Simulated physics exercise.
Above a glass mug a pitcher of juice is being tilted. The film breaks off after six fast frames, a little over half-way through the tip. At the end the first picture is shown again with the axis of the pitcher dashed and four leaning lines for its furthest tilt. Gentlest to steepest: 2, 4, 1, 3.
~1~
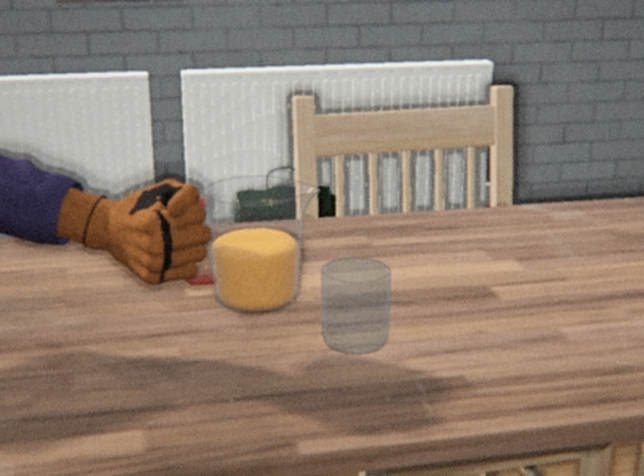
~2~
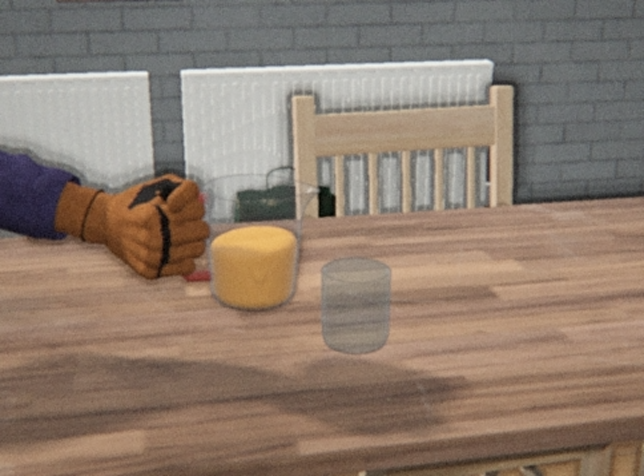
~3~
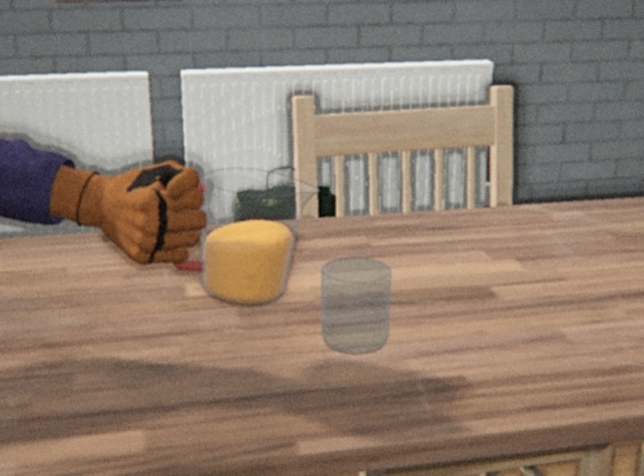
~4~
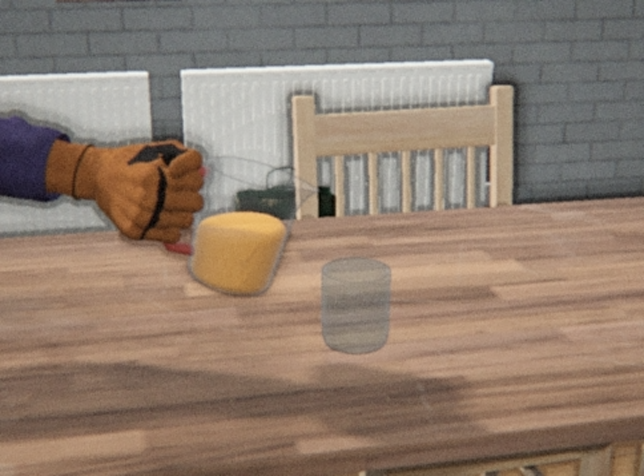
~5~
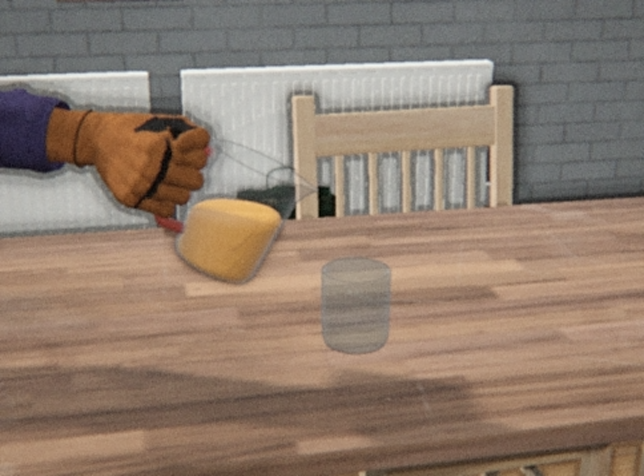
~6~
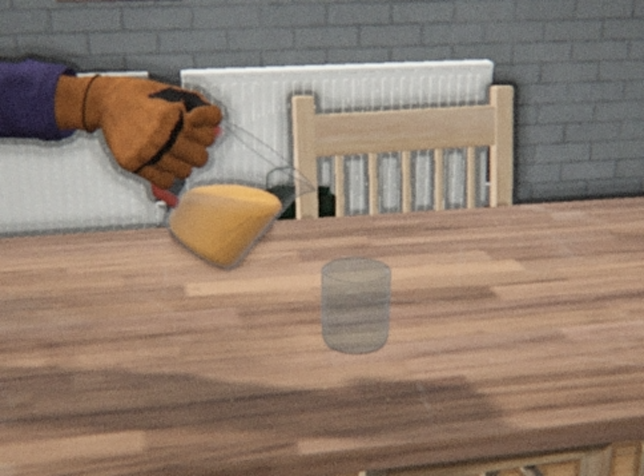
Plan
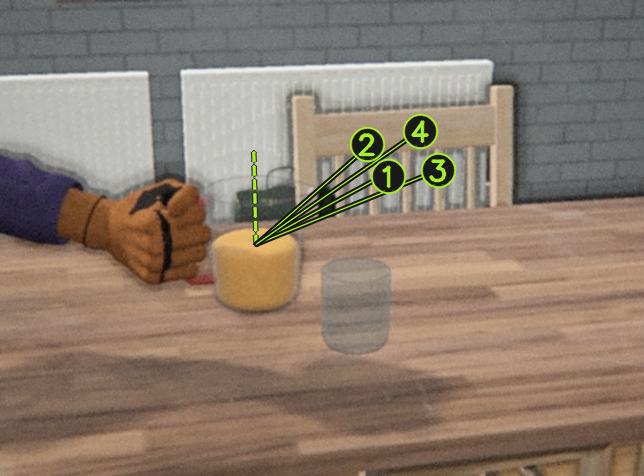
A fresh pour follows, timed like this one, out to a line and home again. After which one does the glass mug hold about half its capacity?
I would pick line 3.
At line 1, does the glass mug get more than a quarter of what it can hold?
Yes, it does.
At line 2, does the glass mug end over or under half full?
Under half.
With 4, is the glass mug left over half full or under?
Under.
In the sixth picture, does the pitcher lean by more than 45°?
No, it does not.
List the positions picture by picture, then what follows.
Upright, lip at (317, 189); rim of the glass mug round (356, 269); nothing has left yet, in the first frame.
Upright, lip at (317, 189); nothing has left yet, in the second frame.
Tipped about 7°, lip at (317, 189); nothing has left yet, in the third frame.
Tipped about 16°, lip at (316, 189); nothing has left yet, in the fourth frame.
Tipped about 26°, lip at (316, 189); nothing has left yet, in the fifth frame.
Tipped about 37°, lip at (315, 188); nothing has left yet, in the sixth frame.
On the marked copy, 1 at (371, 181); 2 at (355, 157); 3 at (422, 176); 4 at (405, 140).
For line 1, the glass mug ends with about 35 % of what it can hold.
For line 2, the glass mug ends with about 5 % of what it can hold.
For line 3, the glass mug ends with about 53 % of what it can hold; 3 % of the juice is spilt.
For line 4, the glass mug ends with about 16 % of what it can hold.
